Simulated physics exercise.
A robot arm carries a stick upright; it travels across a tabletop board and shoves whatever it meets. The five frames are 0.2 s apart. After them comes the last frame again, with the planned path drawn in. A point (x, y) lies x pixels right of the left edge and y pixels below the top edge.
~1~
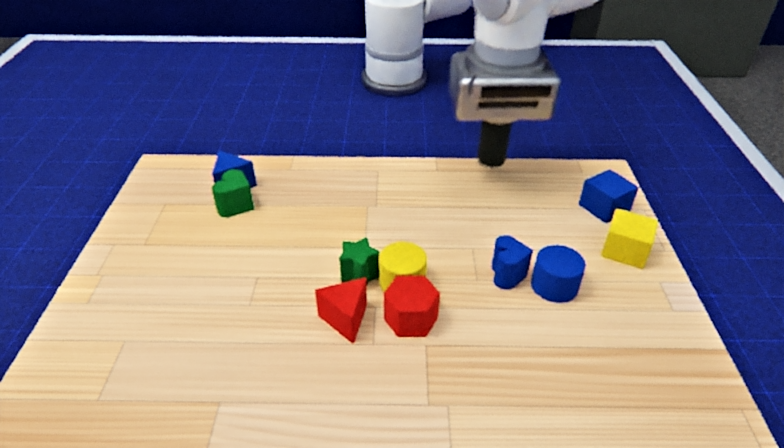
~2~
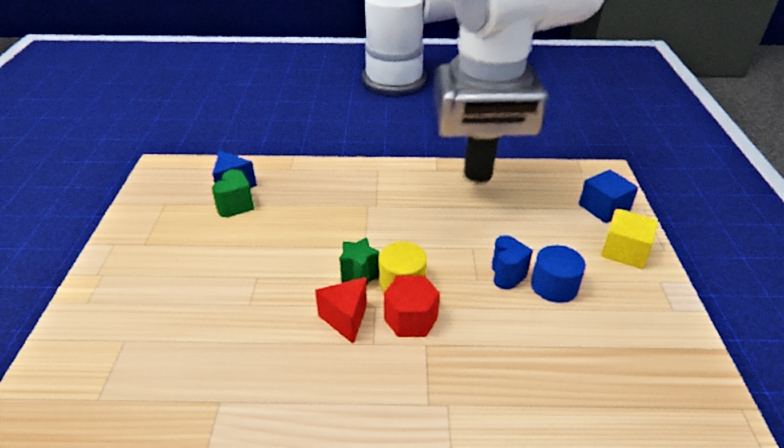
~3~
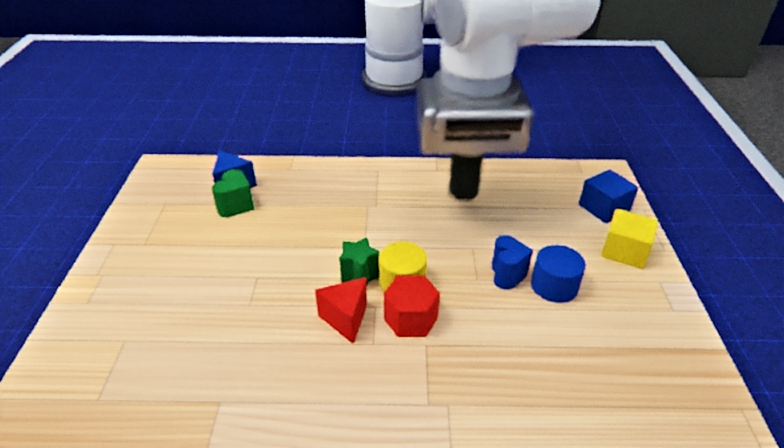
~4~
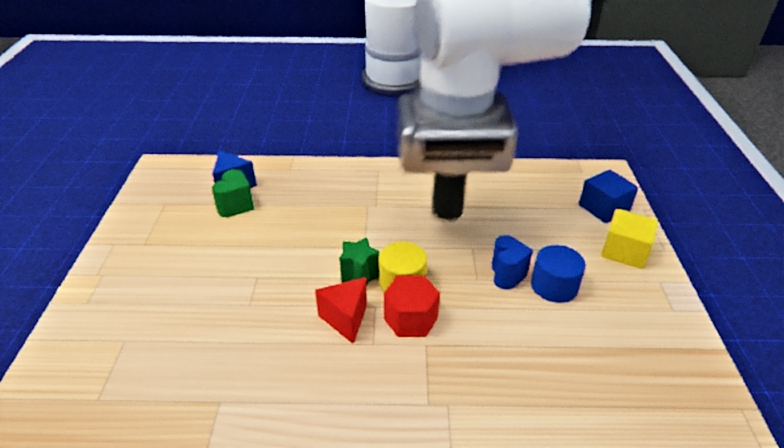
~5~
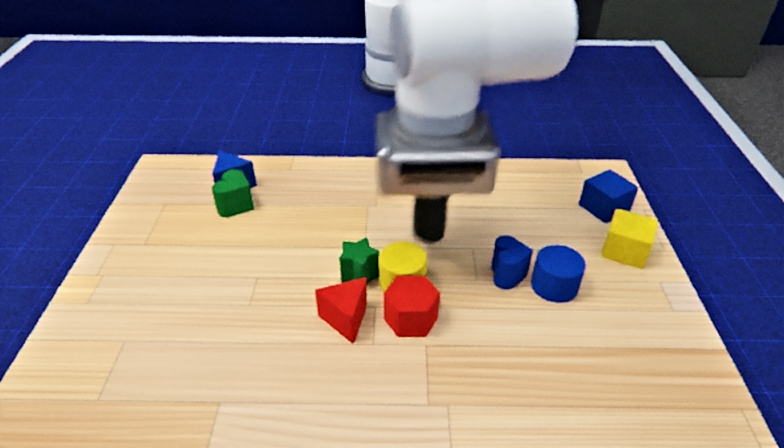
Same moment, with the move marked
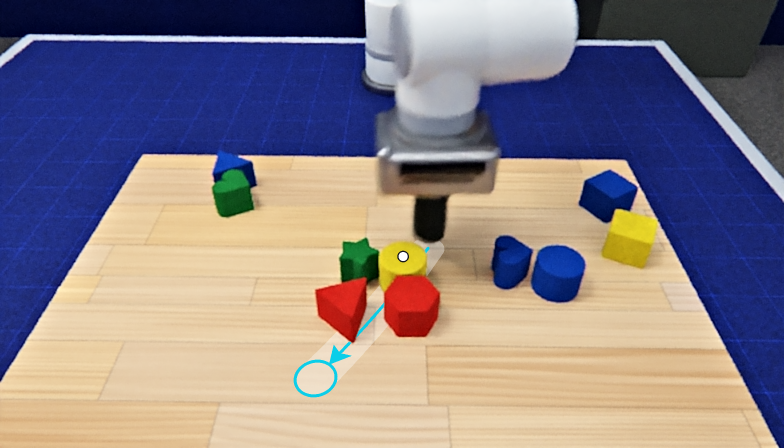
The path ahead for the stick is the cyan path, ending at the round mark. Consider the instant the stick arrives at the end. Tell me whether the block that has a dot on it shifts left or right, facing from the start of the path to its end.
Sideways, to the right.
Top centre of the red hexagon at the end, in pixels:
At (410, 312).
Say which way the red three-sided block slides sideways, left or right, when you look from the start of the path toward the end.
Right-hand side.
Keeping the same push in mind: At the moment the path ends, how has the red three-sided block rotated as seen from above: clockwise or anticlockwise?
The twist is clockwise.
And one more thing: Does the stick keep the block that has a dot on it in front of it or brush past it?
It is driven along in front.
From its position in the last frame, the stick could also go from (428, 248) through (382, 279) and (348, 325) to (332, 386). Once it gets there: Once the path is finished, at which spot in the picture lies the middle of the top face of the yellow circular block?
At (377, 373).
Drawn move, from (428, 248) through (382, 307) to (316, 378); the dot is on the yellow circular block.
The first path, step by step. One third of the way, stick at (399, 271); red three-sided block at (331, 299), turned 25° anticlockwise; yellow circular block at (371, 285); red hexagon at (410, 310), turned 40° anticlockwise.
Two thirds of the way, stick at (360, 315); red three-sided block at (276, 321); yellow circular block at (320, 326); red hexagon at (410, 312), turned 50° anticlockwise.
At the end, stick at (313, 362); red three-sided block at (257, 324), turned 30° clockwise; green star block still; yellow circular block at (262, 365); red hexagon at (410, 312), turned 50° anticlockwise.
